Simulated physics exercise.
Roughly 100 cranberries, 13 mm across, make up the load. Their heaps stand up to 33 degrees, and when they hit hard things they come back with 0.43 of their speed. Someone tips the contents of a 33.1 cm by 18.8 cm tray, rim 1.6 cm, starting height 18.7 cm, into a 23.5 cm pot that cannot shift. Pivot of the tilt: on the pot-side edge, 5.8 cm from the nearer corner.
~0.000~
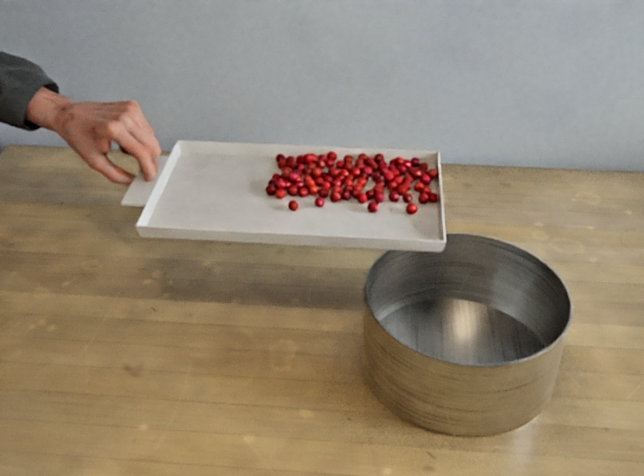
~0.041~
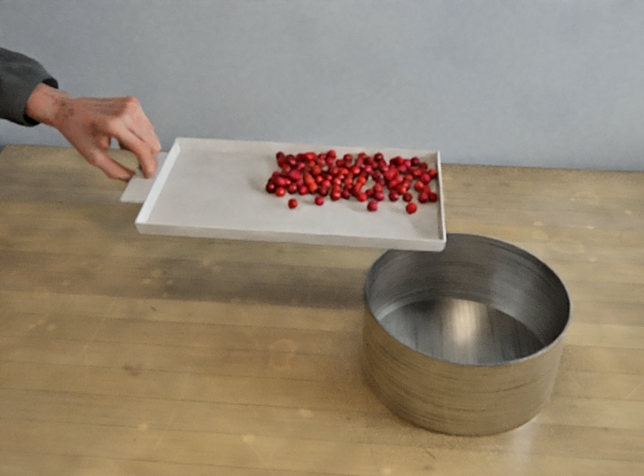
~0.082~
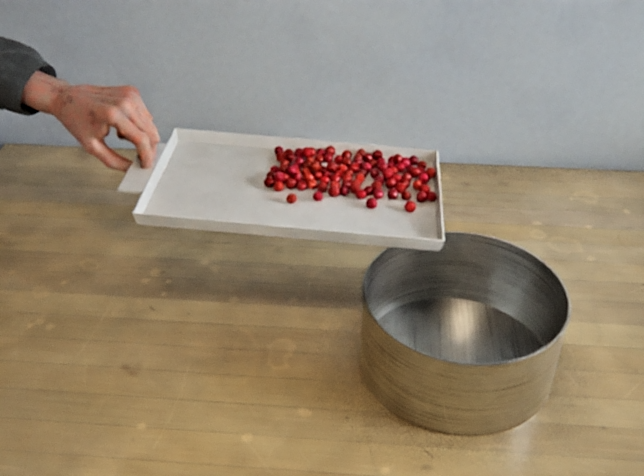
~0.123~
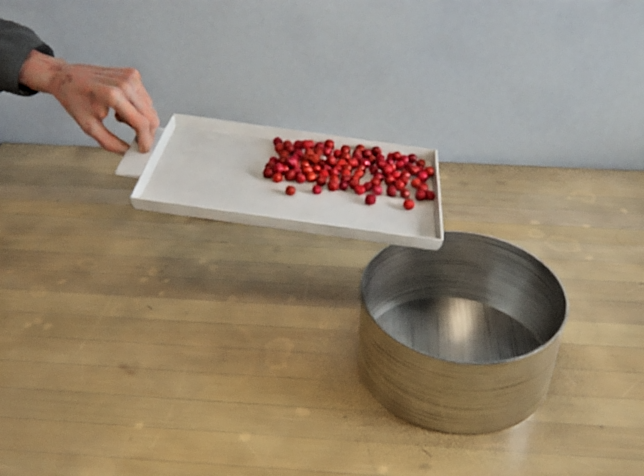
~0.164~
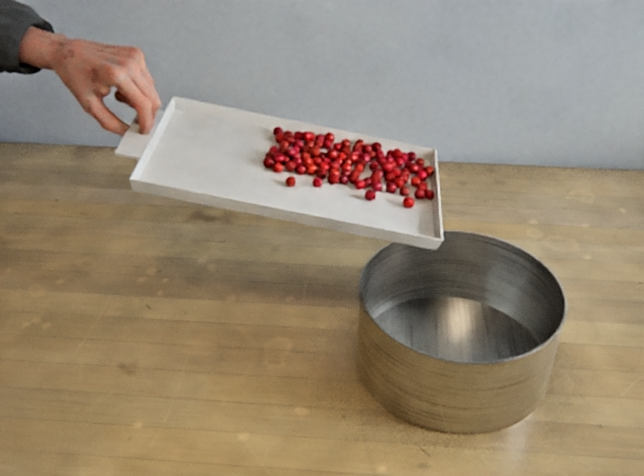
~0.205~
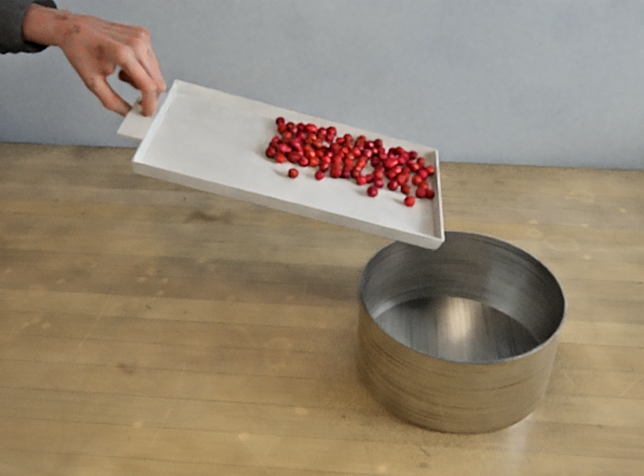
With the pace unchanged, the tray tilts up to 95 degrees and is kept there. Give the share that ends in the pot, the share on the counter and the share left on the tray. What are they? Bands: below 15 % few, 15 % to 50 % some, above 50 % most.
Result: Pot: Most, counter: Some, left on the tray: Few.
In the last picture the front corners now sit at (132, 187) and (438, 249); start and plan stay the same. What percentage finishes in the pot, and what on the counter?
Split: Pot = 95, counter = 5.
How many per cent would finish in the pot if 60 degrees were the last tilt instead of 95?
Roughly 5 %.
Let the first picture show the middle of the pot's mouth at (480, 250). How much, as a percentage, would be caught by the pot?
100 %.
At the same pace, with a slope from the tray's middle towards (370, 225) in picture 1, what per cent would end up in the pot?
Roughly 100 % of the pieces.
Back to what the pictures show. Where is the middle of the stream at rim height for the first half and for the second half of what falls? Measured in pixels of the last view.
First half close to (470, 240), second half close to (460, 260).
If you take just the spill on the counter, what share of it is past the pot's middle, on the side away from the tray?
About 80 per cent.
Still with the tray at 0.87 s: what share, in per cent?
Close to 90 in a hundred parts of the load.
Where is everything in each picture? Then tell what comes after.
In the first frame, tray tilt 0 degrees, front corners at (139, 224) and (442, 239); middle of the pieces at (350, 179); pot at (467, 292).
In the second frame, tray tilt 1 degrees, front corners at (139, 221) and (442, 239); middle of the pieces at (350, 177).
In the third frame, tray tilt 3 degrees, front corners at (136, 211) and (441, 238); middle of the pieces at (348, 174).
In the fourth frame, tray tilt 6 degrees, front corners at (134, 196) and (440, 238), lowest corner right front; middle of the pieces at (347, 169).
In the fifth frame, tray tilt 10 degrees, front corners at (134, 177) and (440, 238), lowest corner right front; middle of the pieces at (348, 163).
In the sixth frame, tray tilt 14 degrees, front corners at (136, 159) and (440, 238), lowest corner right front; middle of the pieces at (349, 158); pot at (461, 289). Its pace works out near 100 degrees a second.
After 0.60 s, tilt 53 degrees; the tray holds 100 %, the pot 0 %.
After 0.87 s, tilt 79 degrees; the tray holds 90 %, the pot 5 %.
After 1.24 s, tilt 95 degrees; the tray holds 10 %, the pot 45 %.
At rest (2.1 s), pot 60 %, counter 40 %, tray 0 %.
